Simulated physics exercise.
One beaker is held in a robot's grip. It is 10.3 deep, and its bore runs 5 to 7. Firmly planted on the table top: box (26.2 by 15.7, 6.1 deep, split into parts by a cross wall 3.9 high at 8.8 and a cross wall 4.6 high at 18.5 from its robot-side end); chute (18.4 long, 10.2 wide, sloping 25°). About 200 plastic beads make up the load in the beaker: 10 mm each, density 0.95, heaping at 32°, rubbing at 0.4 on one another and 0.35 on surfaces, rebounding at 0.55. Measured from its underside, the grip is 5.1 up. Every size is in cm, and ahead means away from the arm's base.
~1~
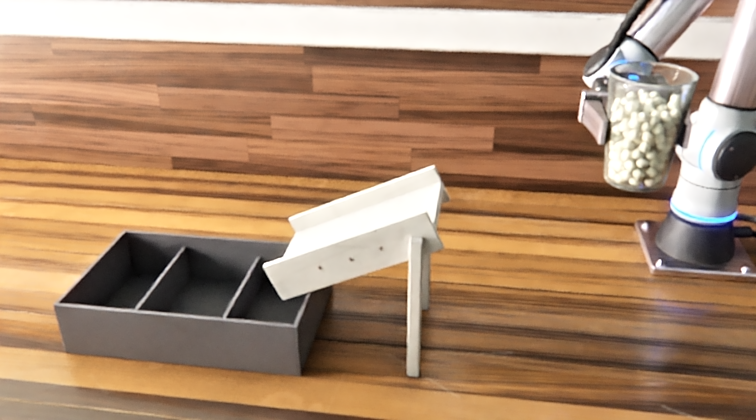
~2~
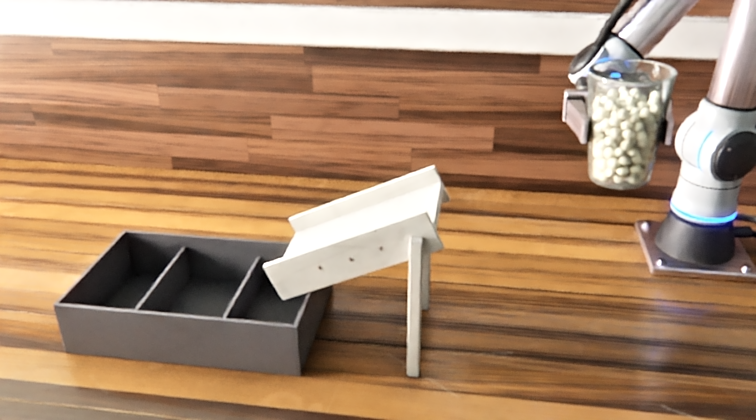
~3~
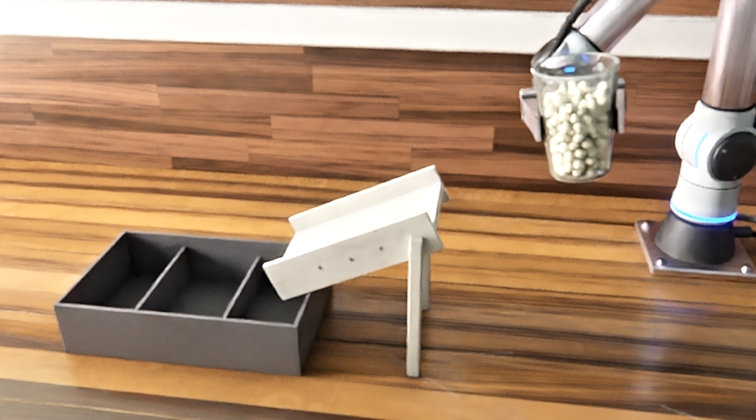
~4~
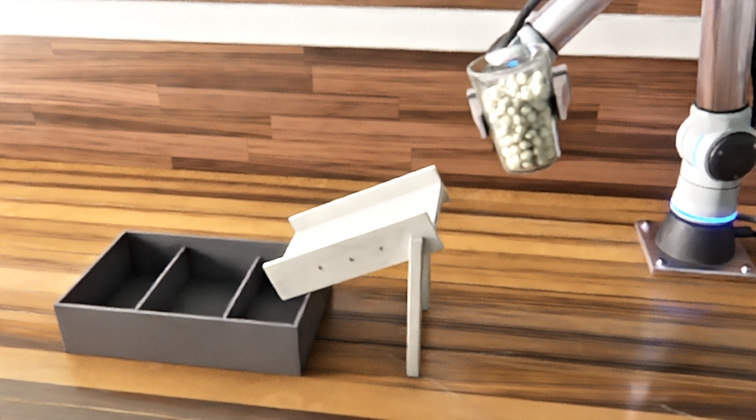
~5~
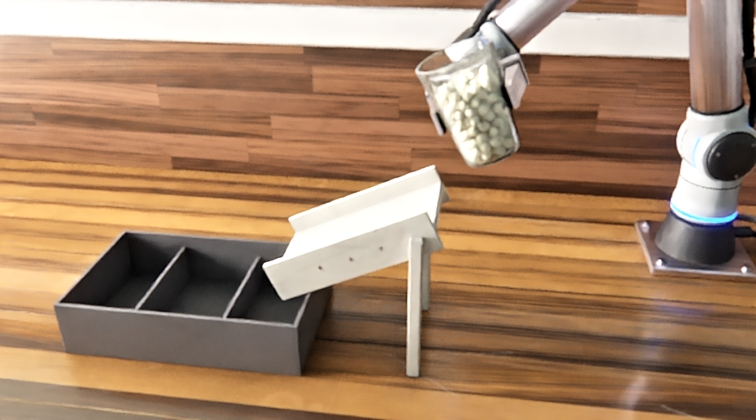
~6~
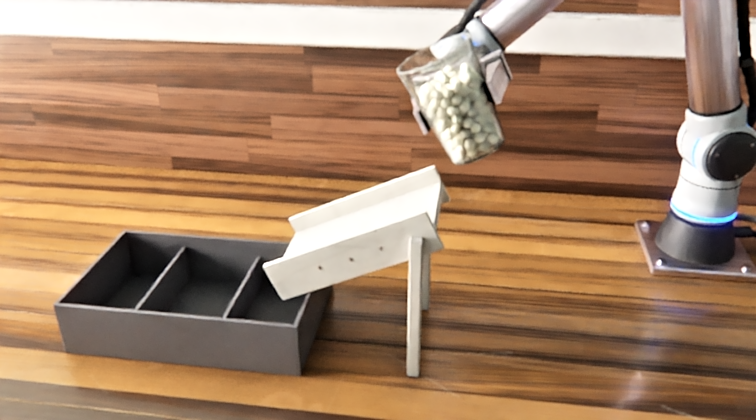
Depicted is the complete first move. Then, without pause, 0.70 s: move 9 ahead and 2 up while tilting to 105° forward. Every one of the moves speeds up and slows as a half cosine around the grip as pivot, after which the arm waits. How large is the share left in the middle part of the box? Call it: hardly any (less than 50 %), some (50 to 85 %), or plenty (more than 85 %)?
I would call it hardly any.
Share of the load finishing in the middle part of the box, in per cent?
Estimate: Roughly 30 %.
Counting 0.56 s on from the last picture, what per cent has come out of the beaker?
Roughly 5 percent.
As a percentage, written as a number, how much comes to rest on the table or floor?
The share is close to 0 per cent.
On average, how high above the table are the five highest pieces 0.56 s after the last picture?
Height: Around 32 cm.
Then, 0.28 s later, tilted 54° forward, highest piece 32 above the table; 198 in the beaker.
Then, 0.56 s later, tilted 98° forward, highest piece 33 above the table; 192 in the beaker, 6 on the chute or in flight.
Then, 0.90 s later, tilted 105° forward, highest piece 30 above the table; 79 in the beaker, 63 in the robot-side part, 17 in the middle part, 39 on the chute or in flight.
Then, 1.95 s later, tilted 105° forward, highest piece 2 above the table; 138 in the robot-side part, 55 in the middle part, 3 in the far-side part, 2 on the table or floor.
At rest, 138 in the robot-side part, 55 in the middle part, 3 in the far-side part, 2 on the table or floor. That is 28 % in the middle part of the box.
